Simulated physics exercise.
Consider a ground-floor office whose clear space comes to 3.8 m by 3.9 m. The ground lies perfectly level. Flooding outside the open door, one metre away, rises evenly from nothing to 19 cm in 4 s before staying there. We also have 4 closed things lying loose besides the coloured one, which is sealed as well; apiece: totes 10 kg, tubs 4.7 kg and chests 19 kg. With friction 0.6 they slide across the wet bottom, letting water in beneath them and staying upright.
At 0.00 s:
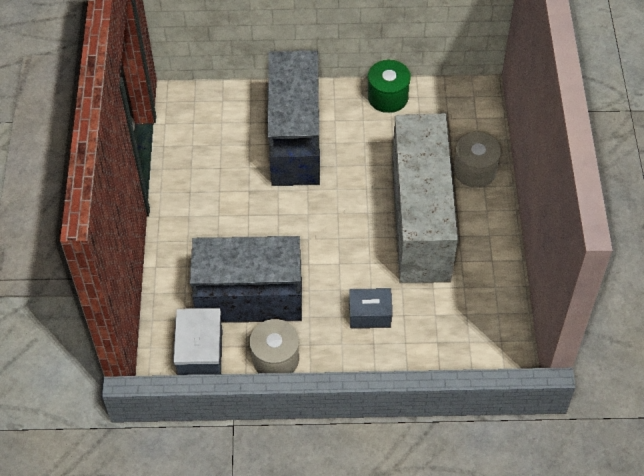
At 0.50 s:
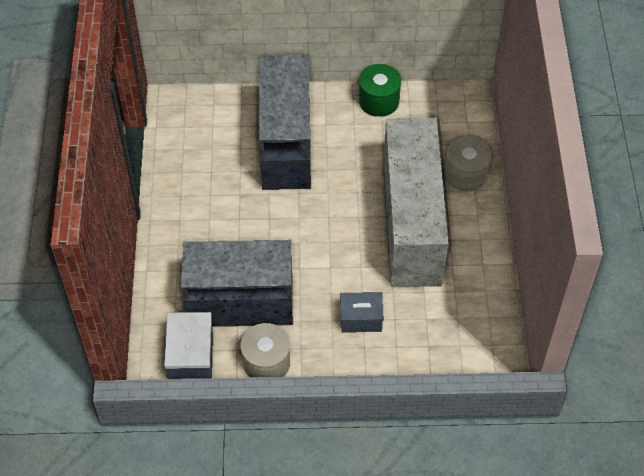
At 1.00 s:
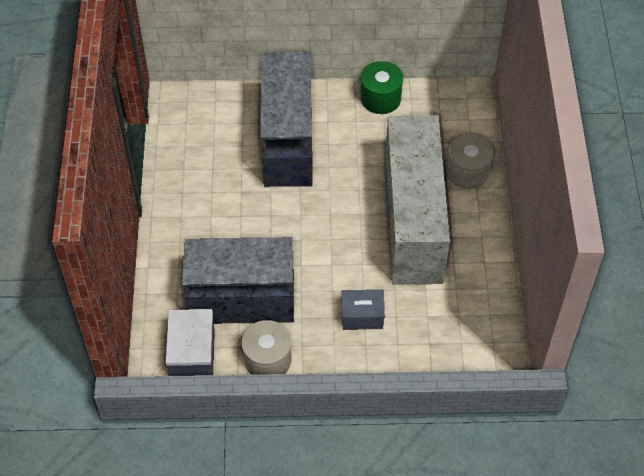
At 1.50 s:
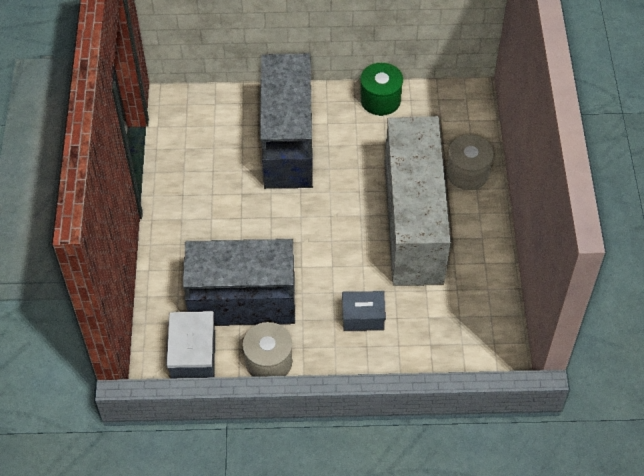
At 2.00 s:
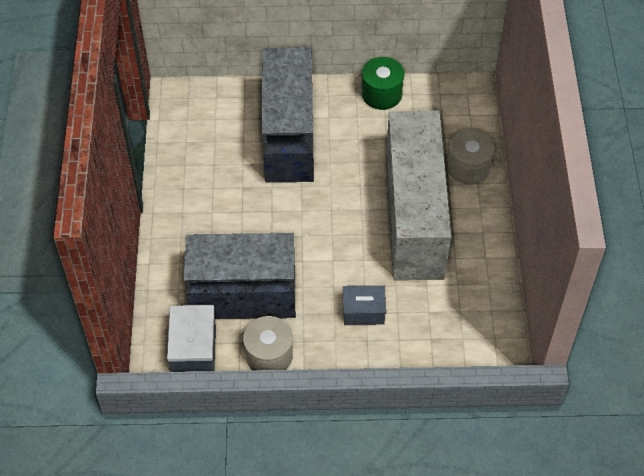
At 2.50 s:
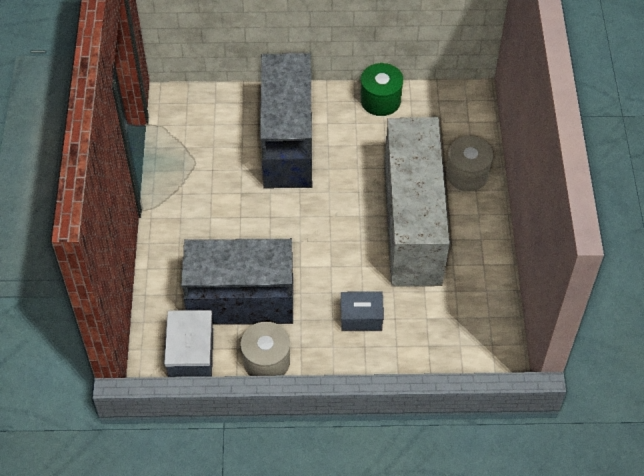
Water spreads over the ground outside, then begins entering through the doorway in the brick wall.
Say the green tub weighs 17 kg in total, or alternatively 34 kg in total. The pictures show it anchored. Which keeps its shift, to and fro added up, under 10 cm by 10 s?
I foresee success with the lighter mass.
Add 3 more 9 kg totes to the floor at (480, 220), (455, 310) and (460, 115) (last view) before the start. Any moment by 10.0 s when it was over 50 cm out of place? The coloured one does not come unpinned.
Note, in sequence: Not exceeded, not exceeded, not exceeded.
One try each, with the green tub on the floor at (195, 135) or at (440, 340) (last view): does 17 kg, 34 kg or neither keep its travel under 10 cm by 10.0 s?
In that order: Only the larger holds; either load holds.
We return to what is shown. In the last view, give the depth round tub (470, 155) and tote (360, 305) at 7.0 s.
Close to 1 and 4 centimetres.
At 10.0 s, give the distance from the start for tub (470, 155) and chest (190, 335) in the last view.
The first is 0 cm from its start, the second 0 cm.
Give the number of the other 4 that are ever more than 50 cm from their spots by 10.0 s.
It works out to 0.
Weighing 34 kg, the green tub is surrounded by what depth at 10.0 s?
7 cm, roughly.
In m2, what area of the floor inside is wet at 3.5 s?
Somewhere about 2.0 m2, give or take.
After 3.5 s the green tub would be 0 cm from its start with 17 kg and 0 cm from its start with 34 kg; 0 cm of water round it then.
After 4.5 s the green tub would be 0 cm from its start with 17 kg and 0 cm from its start with 34 kg; 0 cm of water round it then.
After 7.0 s the green tub would be 0 cm from its start with 17 kg and 0 cm from its start with 34 kg; 5 cm of water round it then.
After 10.0 s the green tub would be 0 cm from its start with 17 kg and 0 cm from its start with 34 kg; 7 cm of water round it then.
